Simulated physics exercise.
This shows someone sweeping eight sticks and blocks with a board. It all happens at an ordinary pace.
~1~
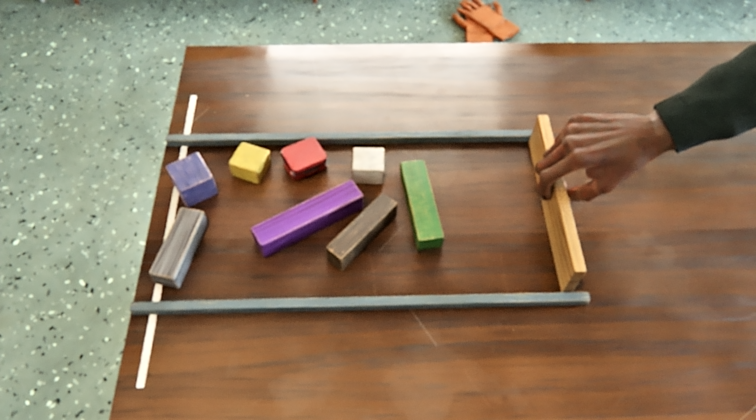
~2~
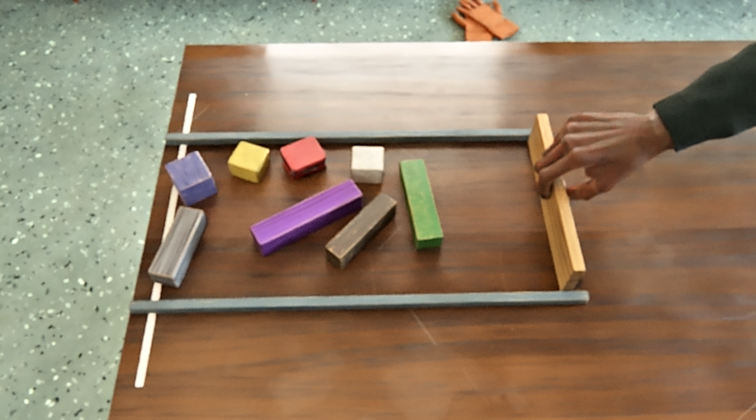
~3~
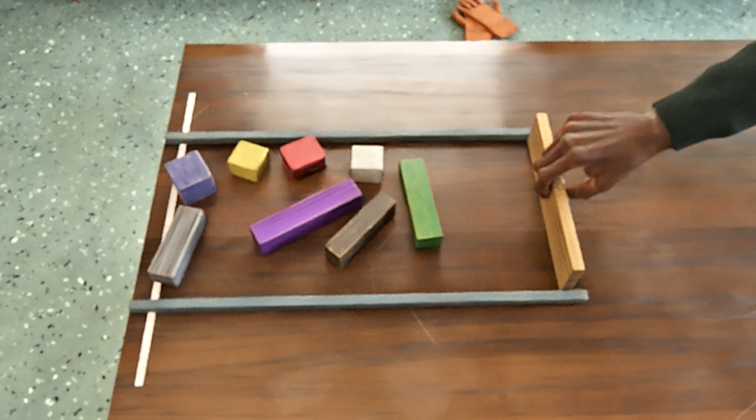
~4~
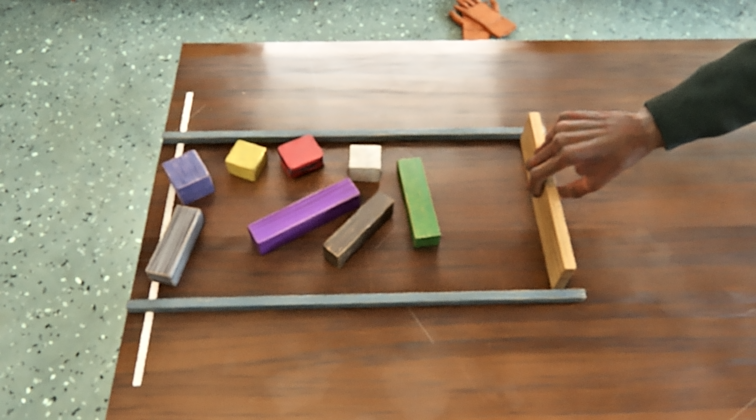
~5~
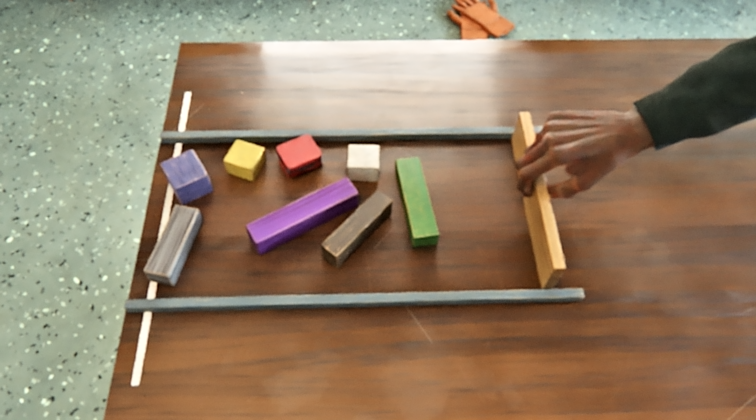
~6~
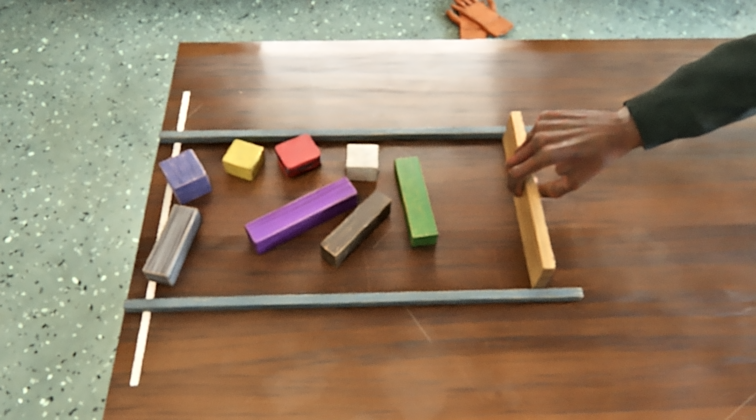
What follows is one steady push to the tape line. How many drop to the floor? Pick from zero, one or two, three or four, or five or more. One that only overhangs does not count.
Outcome: The number that fall off is five or more.
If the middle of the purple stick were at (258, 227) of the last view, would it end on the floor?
The purple stick falls.
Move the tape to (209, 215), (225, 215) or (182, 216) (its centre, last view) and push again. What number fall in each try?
In that order 4, 2 and 5.
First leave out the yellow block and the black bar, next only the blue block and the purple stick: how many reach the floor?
Fallen: 5, and 5 in the other try.
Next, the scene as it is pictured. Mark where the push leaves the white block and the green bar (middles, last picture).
About (152, 152), and the other about (151, 206).
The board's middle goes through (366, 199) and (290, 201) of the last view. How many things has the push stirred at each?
By then 5, and 7.
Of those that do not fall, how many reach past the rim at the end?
The number is 2.
A little later, none off yet; grey stick at rest near (174, 244); blue block at rest near (186, 177); yellow block at rest near (244, 160).
Next, none off yet; grey stick at rest near (174, 244); blue block moving near (176, 181); yellow block shifted about its own width near (207, 161).
Later still, one off so far; grey stick shifted a little near (127, 249); blue block on its side near (117, 244); yellow block on its side near (138, 197).
When it is over, the number that fall off is five or more; down, black bar, purple stick, red case, yellow block, blue block and grey stick.
